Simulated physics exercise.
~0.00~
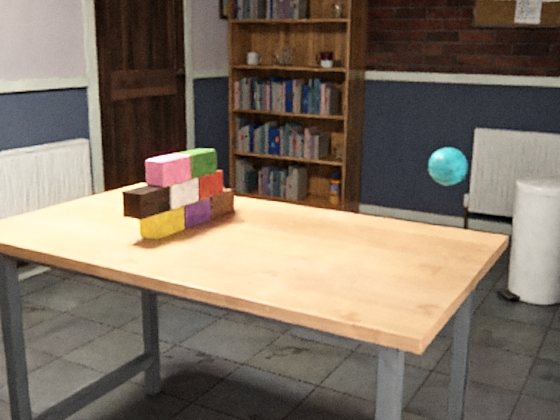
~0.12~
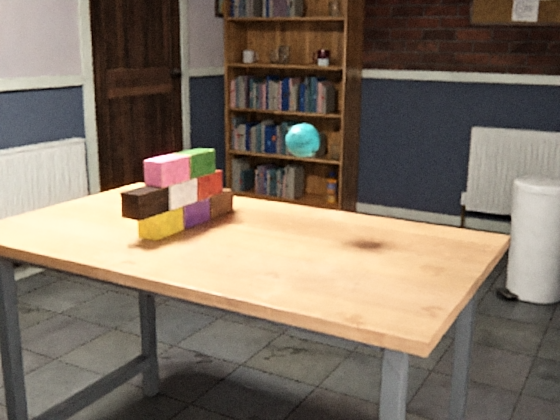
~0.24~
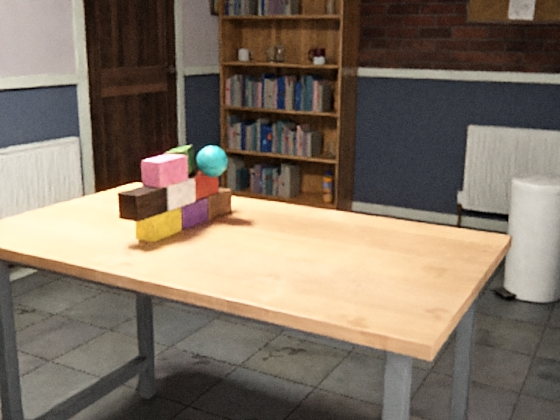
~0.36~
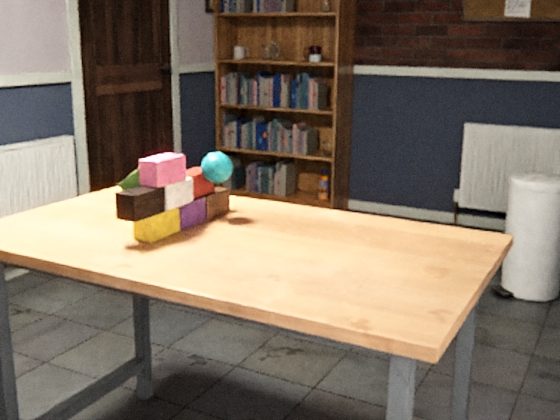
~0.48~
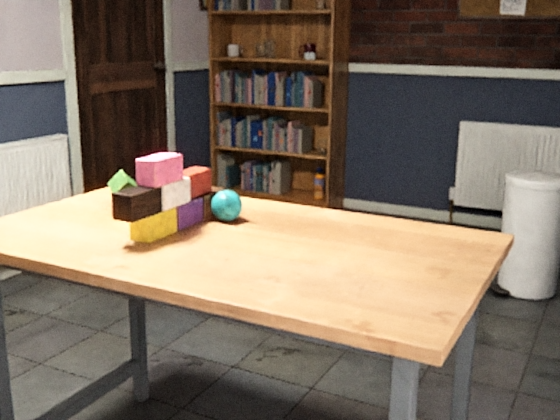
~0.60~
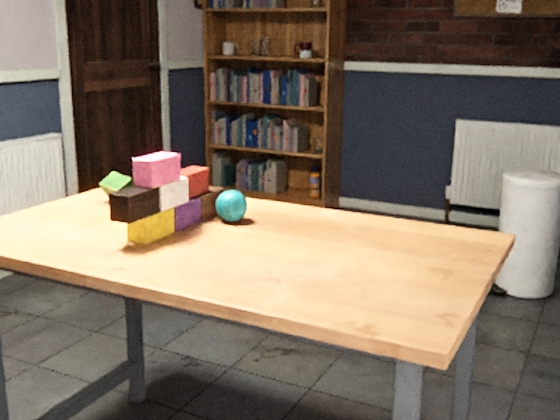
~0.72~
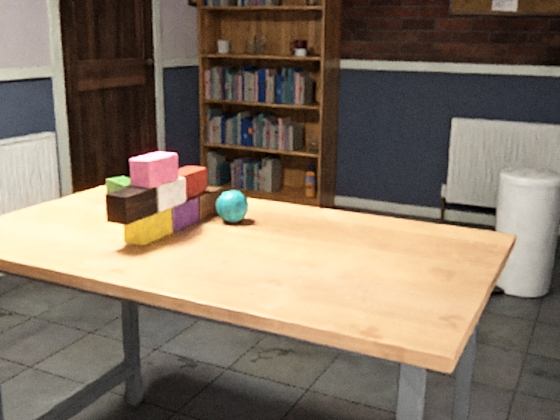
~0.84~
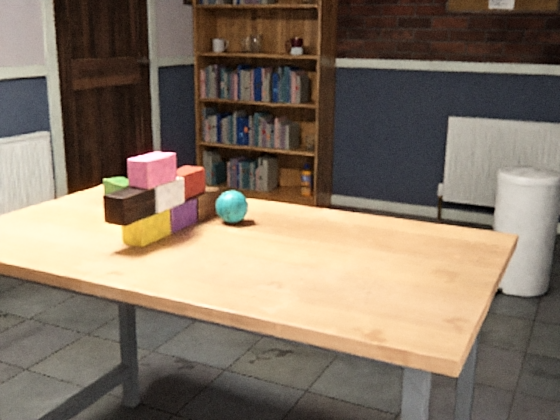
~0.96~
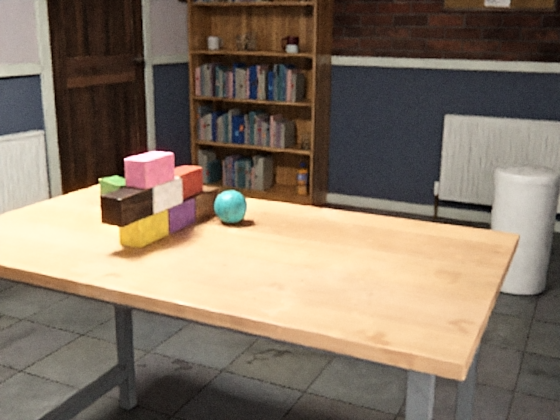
A turquoise ball flies in from the right toward a small stack of coloured blocks on a pale wooden table, seen from slightly above in a room with a bookcase, a dark door and a white bin. Pink and green blocks top the stack, above black, white and red ones, with yellow, purple and brown at the bottom. The ball reaches the upper right side, and the green block shifts left behind the pink one, tilting as it drops. The ball sinks to the tabletop beside the stack. It rests there at the right, while the green block settles at the left and the others stay stacked.
